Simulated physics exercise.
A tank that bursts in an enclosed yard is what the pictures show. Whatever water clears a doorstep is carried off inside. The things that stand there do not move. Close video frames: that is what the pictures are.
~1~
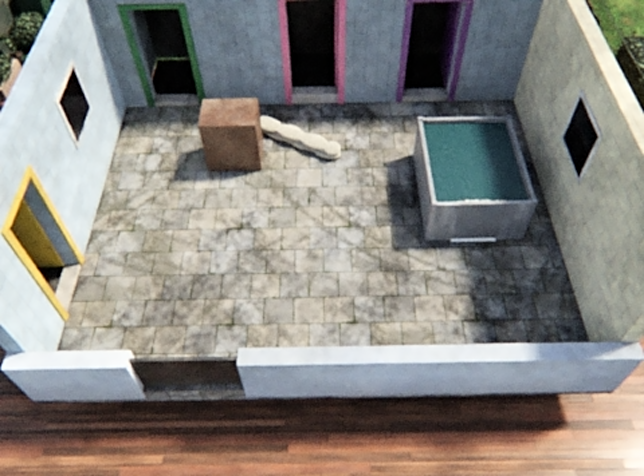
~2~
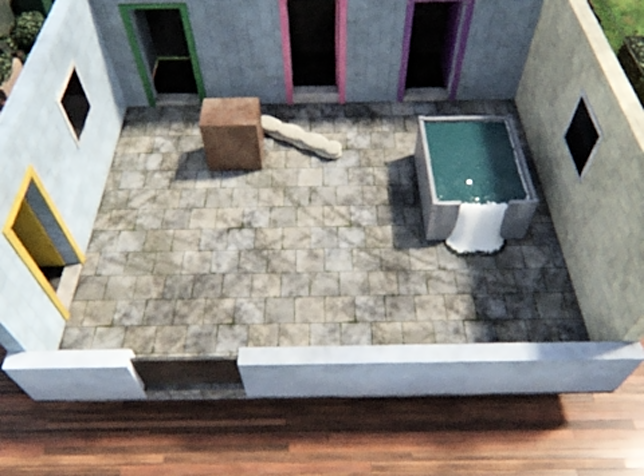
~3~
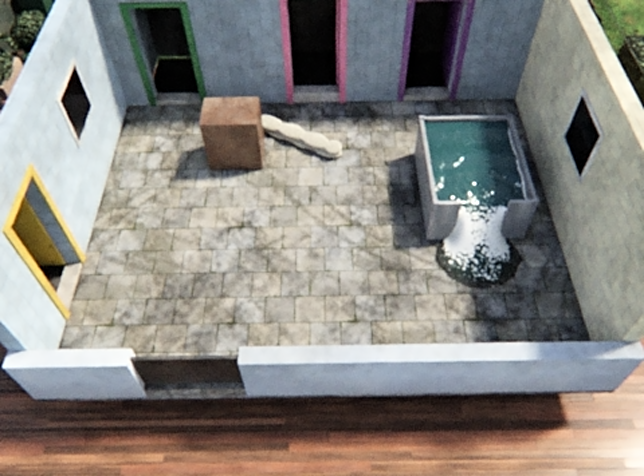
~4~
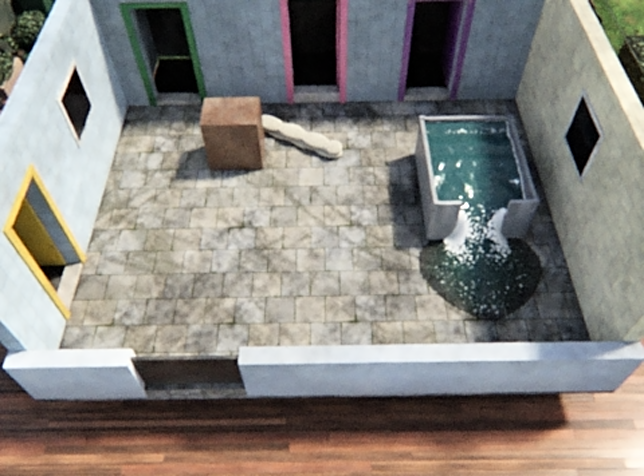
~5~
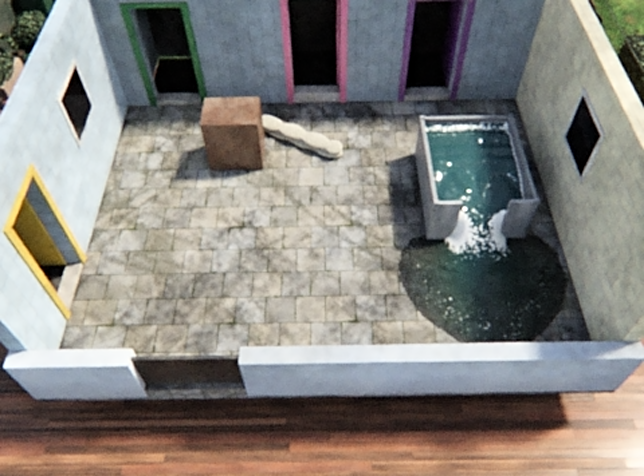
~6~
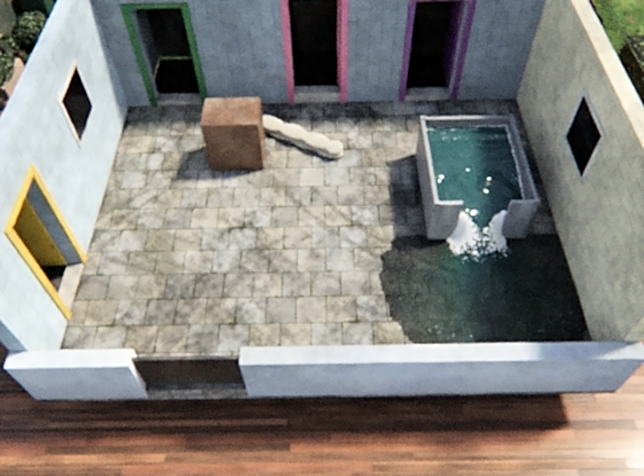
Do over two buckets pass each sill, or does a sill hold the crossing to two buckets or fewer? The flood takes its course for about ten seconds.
The pink door holds it to two or fewer; the purple door holds it to two or fewer; the yellow door passes over two; the green door holds it to two or fewer.
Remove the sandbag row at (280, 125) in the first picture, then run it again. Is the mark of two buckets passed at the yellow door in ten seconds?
Observation: Yellow door is beyond the limit.
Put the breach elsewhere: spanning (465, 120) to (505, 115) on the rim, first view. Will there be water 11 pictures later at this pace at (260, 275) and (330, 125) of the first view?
Taking them in turn, they come out spared and soaked.
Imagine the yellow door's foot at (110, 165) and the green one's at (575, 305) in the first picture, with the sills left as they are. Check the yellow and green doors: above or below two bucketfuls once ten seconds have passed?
Looking at it, I'd say the yellow one is safe and the green one breaks the limit.
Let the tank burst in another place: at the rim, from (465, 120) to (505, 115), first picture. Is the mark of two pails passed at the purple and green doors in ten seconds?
Outcome - purple breaks the threshold, green comes in lower.
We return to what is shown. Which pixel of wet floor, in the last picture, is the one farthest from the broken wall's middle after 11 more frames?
I'd say at around (168, 373).
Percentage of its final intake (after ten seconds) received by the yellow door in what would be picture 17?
Share at that point: Close to 0 in a hundred.
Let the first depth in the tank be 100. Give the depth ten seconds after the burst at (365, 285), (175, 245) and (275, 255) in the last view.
Around 2, 8 and 2 %.
A moment on, water covers 20 % of the floor; the pink door not reached, the purple door not reached, the yellow door not reached, the green door not reached.
Next, water covers 20 % of the floor; the pink door not reached, the purple door not reached, the yellow door not reached, the green door not reached.
Then, water covers 40 % of the floor; the pink door not reached, the purple door not reached, the yellow door wet at the sill, nothing in, the green door not reached.
Later, water covers 65 % of the floor; the pink door not reached, the purple door wet at the sill, nothing in, the yellow door over two buckets in, the green door not reached.
In the end, water covers 90 % of the floor; the pink door wet at the sill, nothing in, the purple door wet at the sill, nothing in, the yellow door far over two buckets in, the green door wet at the sill, nothing in.
